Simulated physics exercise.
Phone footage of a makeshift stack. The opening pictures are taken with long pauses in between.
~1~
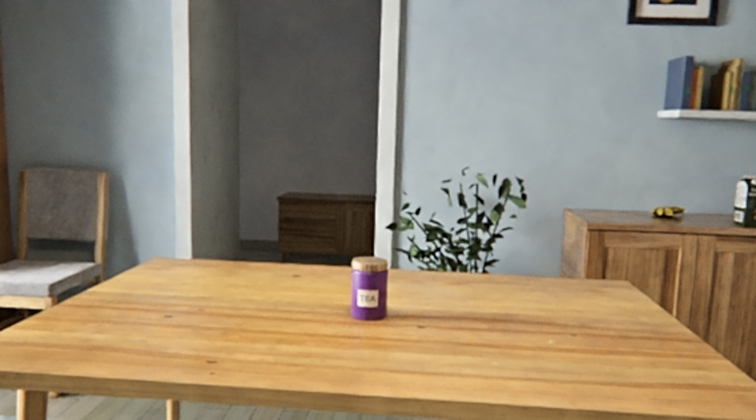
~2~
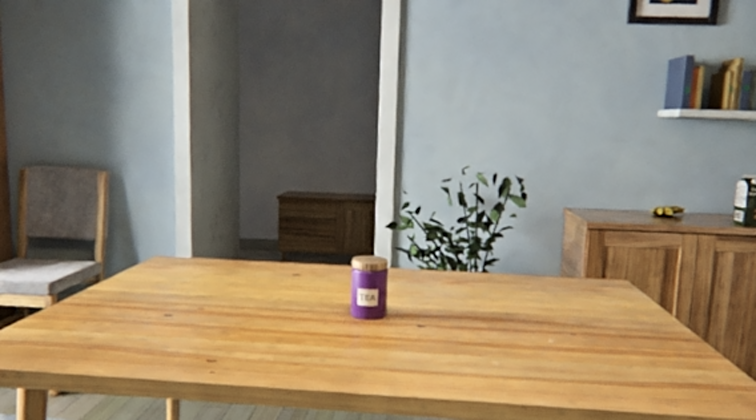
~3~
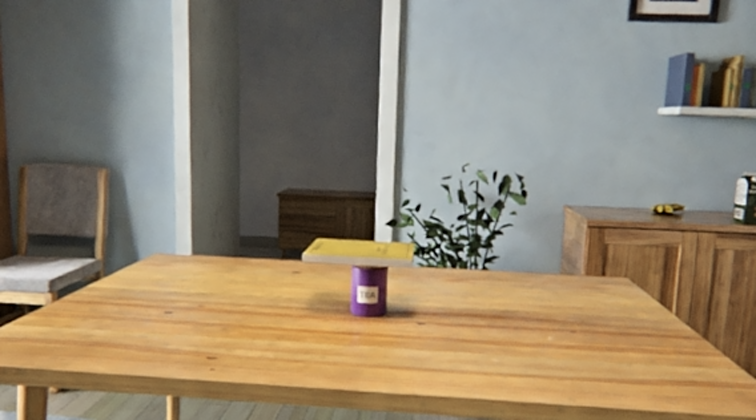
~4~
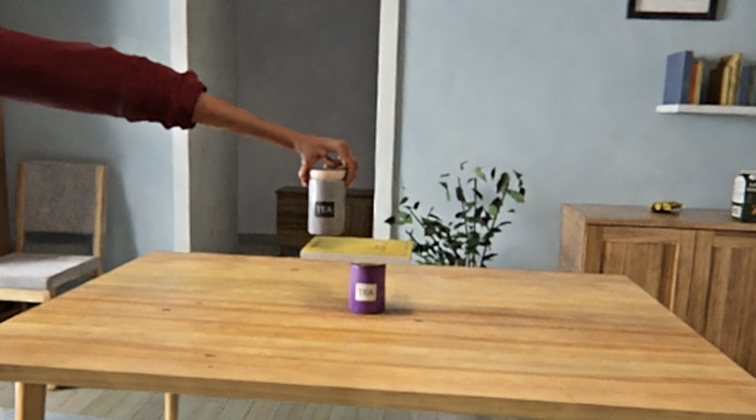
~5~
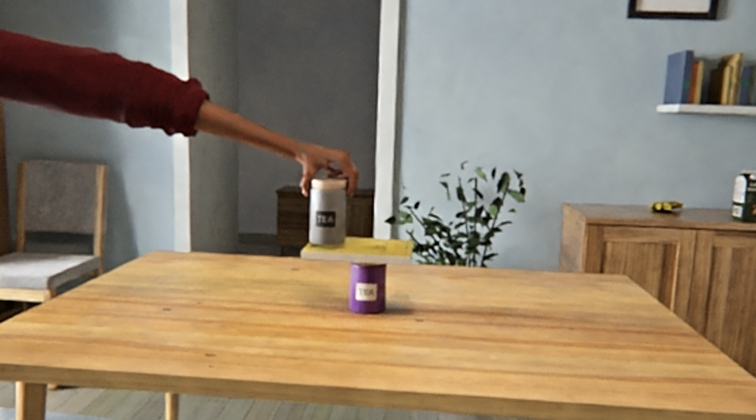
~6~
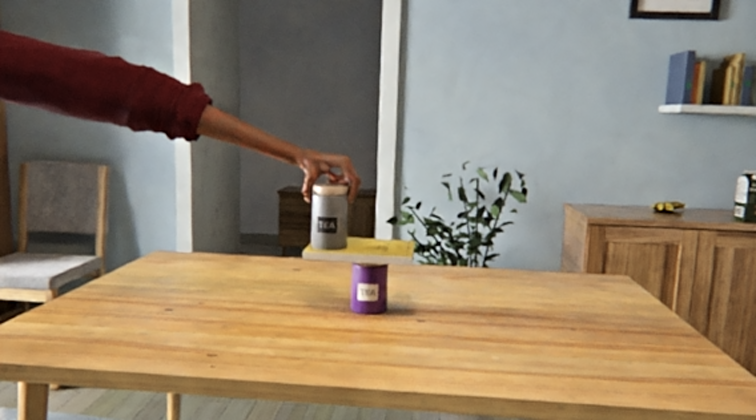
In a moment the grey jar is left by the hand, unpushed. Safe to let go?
The stack does not stay upright.
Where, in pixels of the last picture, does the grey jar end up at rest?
It ends up close to (270, 297).
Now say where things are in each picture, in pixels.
In the first picture, the last thing is not in view yet; purple jar (370, 288).
In the second picture, the last thing is not in view yet; purple jar (369, 287).
In the third picture, the last thing is not in view yet; purple jar (369, 284).
In the fourth picture, still above its spot; grey jar (327, 201); purple jar (368, 282).
In the fifth picture, still above its spot; grey jar (328, 211); purple jar (368, 282).
In the sixth picture, in place under the hand; grey jar (330, 216); purple jar (370, 282).
Then, 0.30 s past the last view, grey jar now fallen; yellow book rocked 36° from its first pose.
Then, 0.40 s past the last view, yellow book rocked 71° from its first pose.
Then, 0.60 s past the last view, yellow book on its side.
Then, 0.80 s past the last view, yellow book now fallen.
Finally, fallen, grey jar and yellow book; purple jar still in place. Final places as the last picture's camera would see them, grey jar near (270, 297). The stack comes apart.
